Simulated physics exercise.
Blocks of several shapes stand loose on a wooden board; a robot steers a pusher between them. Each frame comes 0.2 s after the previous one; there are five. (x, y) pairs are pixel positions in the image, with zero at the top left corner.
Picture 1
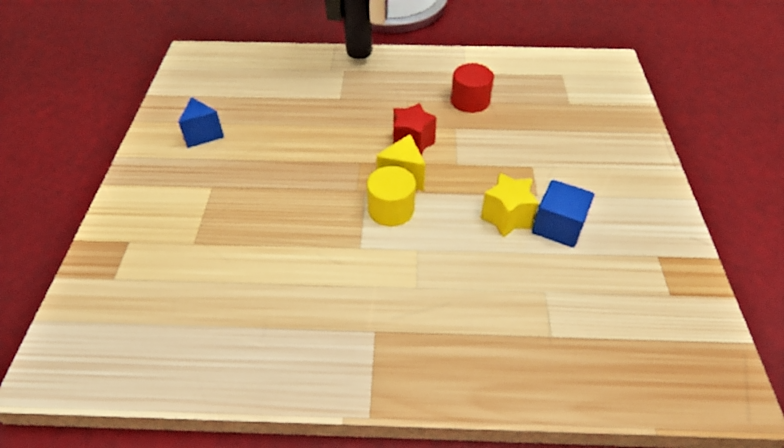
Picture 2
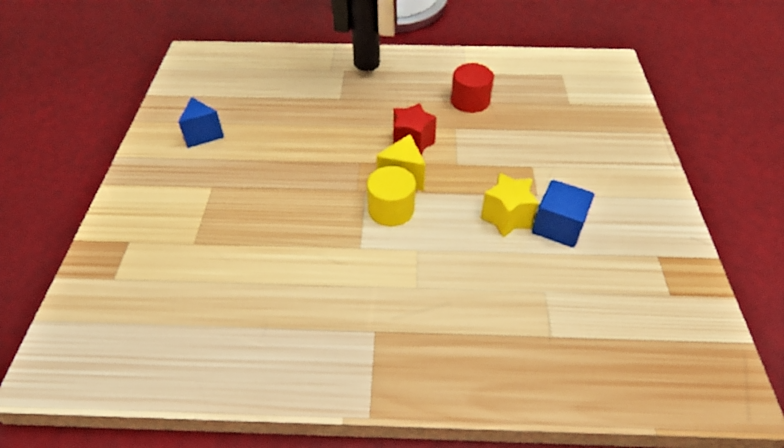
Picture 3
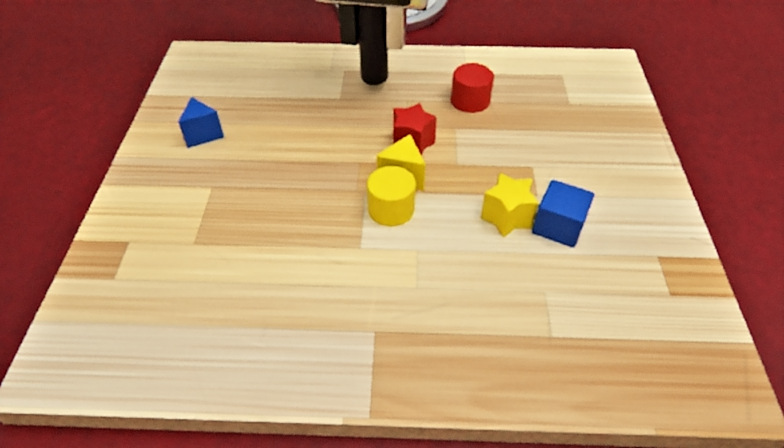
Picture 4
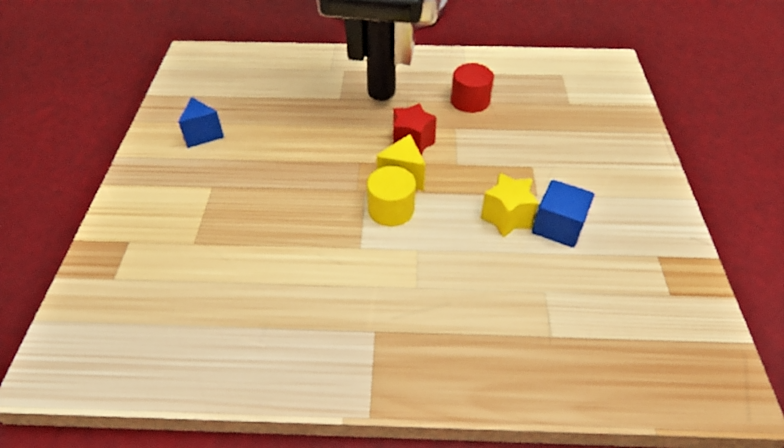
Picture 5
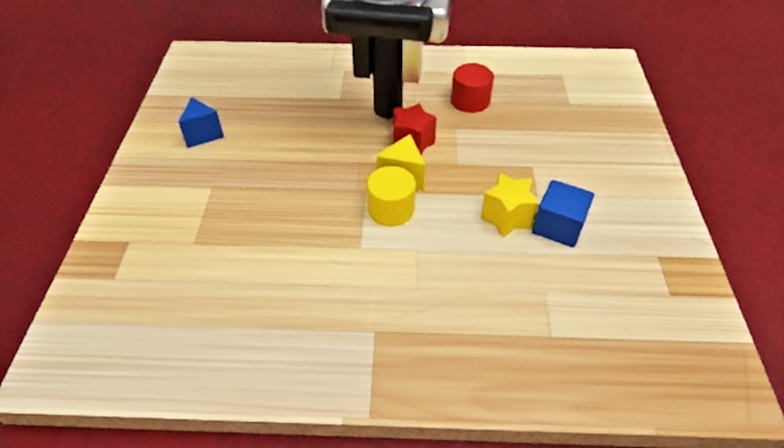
On a wooden board, a robot's black pusher moves toward the red star among still blocks.
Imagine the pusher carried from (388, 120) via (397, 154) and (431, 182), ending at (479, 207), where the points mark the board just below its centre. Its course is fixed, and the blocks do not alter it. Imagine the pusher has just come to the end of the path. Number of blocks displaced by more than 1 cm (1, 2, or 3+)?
I reckon the push displaces two of the blocks by more than 1 cm.
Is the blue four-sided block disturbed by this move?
Here's my answer: The blue four-sided block remains in position.
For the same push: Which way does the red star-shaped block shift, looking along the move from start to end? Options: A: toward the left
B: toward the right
Correct choice: A.
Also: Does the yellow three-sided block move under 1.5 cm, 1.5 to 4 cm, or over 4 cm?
Beyond 4 cm.
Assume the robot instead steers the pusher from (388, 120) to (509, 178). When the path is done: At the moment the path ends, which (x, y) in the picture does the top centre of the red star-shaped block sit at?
The middle of its top is at (439, 145).
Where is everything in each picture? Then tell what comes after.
In the first frame, tip of the pusher at (360, 53), middles of tops, yellow circular block at (391, 182), yellow three-sided block at (404, 151), red star-shaped block at (413, 117), yellow star-shaped block at (513, 191), blue four-sided block at (568, 199).
In the second frame, pusher at (367, 65), nothing pushed.
In the third frame, pusher at (375, 78), nothing pushed.
In the fourth frame, pusher at (382, 94), nothing pushed.
In the fifth frame, pusher at (388, 111), yellow circular block at (391, 182), yellow three-sided block at (404, 151), red star-shaped block at (413, 117), yellow star-shaped block at (513, 191), blue four-sided block at (568, 199).
On the path given first. One third of the way, pusher at (397, 145); yellow three-sided block at (414, 155), turned 50° clockwise; red star-shaped block at (430, 130), turned 65° anticlockwise.
Two thirds of the way, pusher at (432, 173); yellow three-sided block at (438, 179), turned 50° clockwise; red star-shaped block at (452, 137).
At the end, pusher at (481, 198); yellow circular block unmoved; yellow three-sided block at (446, 190), turned 75° clockwise; red star-shaped block at (454, 138), turned 135° anticlockwise; yellow star-shaped block at (517, 193); blue four-sided block unmoved.
